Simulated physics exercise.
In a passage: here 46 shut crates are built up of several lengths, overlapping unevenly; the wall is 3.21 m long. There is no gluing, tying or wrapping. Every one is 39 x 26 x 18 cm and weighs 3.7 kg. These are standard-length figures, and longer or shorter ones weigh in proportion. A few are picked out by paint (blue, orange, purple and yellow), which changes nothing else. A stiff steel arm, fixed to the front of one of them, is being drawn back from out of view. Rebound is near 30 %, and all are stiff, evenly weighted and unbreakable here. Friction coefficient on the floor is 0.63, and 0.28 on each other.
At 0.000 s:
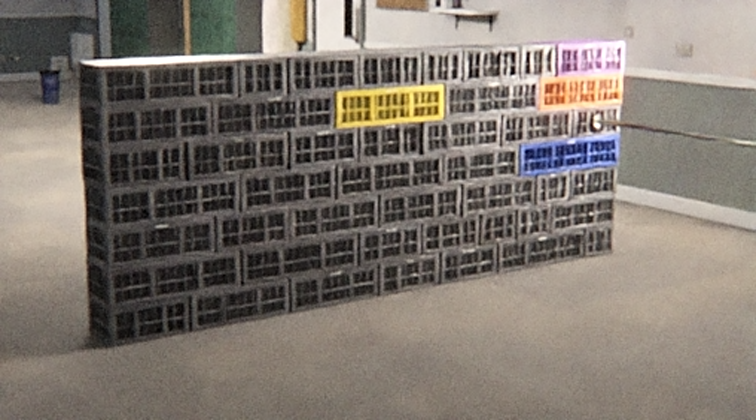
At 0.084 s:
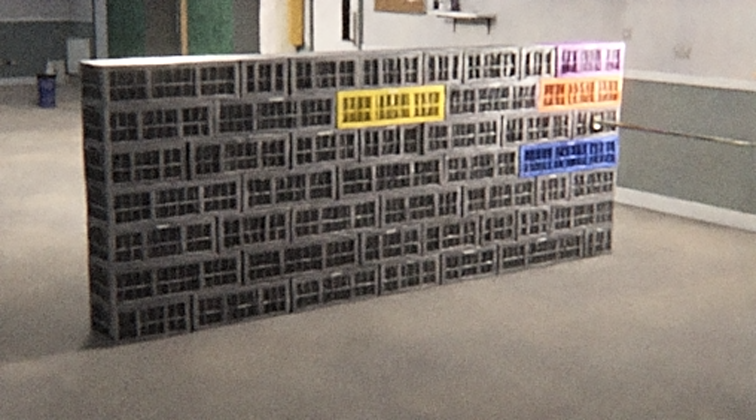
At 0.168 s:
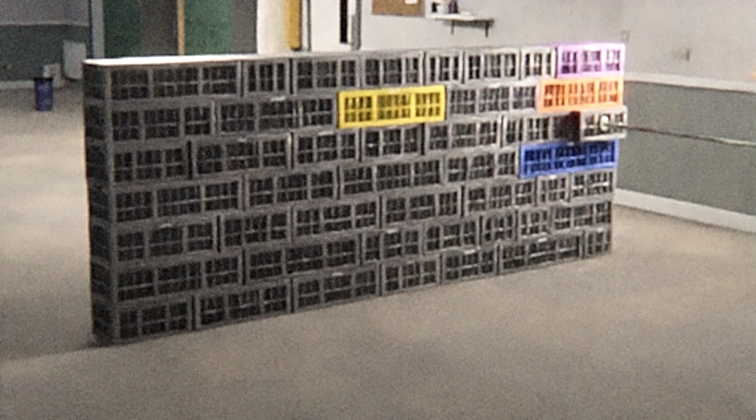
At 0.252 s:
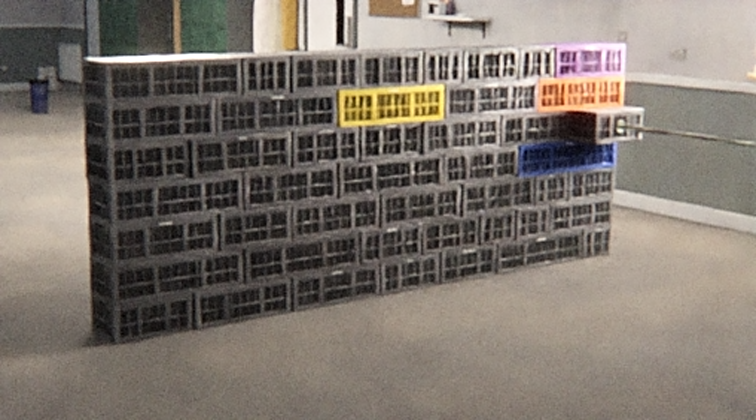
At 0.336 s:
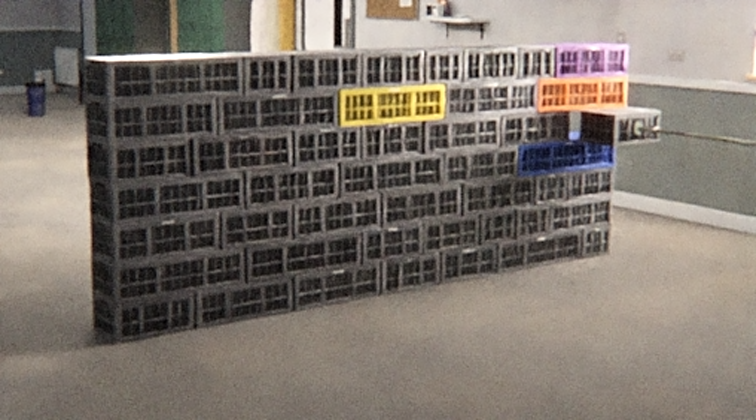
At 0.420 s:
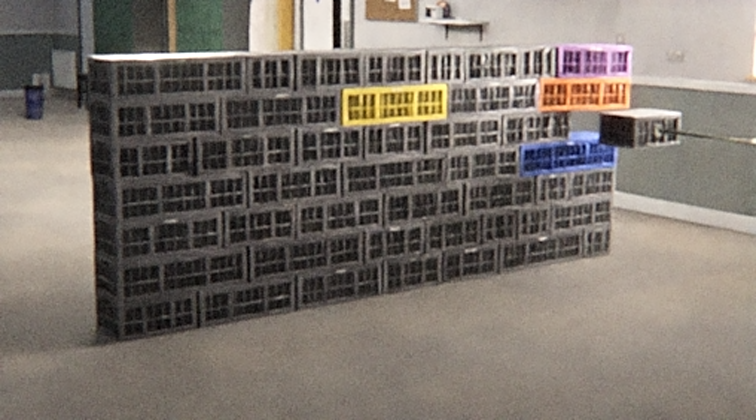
A dark crate near the right end of a long wall of stacked crates starts in place, then slides out to the right on a thin rod or line. The orange and purple crates above it shift slightly right as it comes clear, leaving a gap above the blue crate.
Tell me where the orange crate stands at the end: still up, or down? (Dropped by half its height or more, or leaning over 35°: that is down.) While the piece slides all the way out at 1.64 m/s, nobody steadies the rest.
Most likely it does not remain upright.
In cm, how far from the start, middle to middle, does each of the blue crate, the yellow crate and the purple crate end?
Blue 0 cm, yellow 0 cm, purple 180 cm.
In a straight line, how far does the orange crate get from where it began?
It finishes around 105 cm from its starting point.
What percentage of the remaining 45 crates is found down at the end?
5%.
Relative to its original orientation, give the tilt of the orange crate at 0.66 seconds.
Something like 20°, give or take.
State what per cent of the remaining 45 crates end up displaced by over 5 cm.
5 %.
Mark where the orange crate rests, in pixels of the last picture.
Look around pixel (639, 240) in the last frame.
By 0.66 s, none of the 45 other crates down, 3 disturbed; orange crate tilted 20°; purple crate tilted 20°, 6 cm lower.
By 1.18 s, 1 of the 45 other crates down; orange crate tilted 25°; purple crate tilted 52°, 55 cm lower.
By 1.62 s, 3 of the 45 other crates down; orange crate tilted 24°, 17 cm lower; purple crate upside down.
By 2.42 s, 3 of the 45 other crates down; orange crate tilted 49°, 68 cm lower; purple crate upside down.
When it is over (3.1 s), 3 of the 45 other crates down; orange crate 91 cm lower; purple crate upside down; blue crate unmoved. In pixels of the last frame, middles, orange crate near (639, 240).
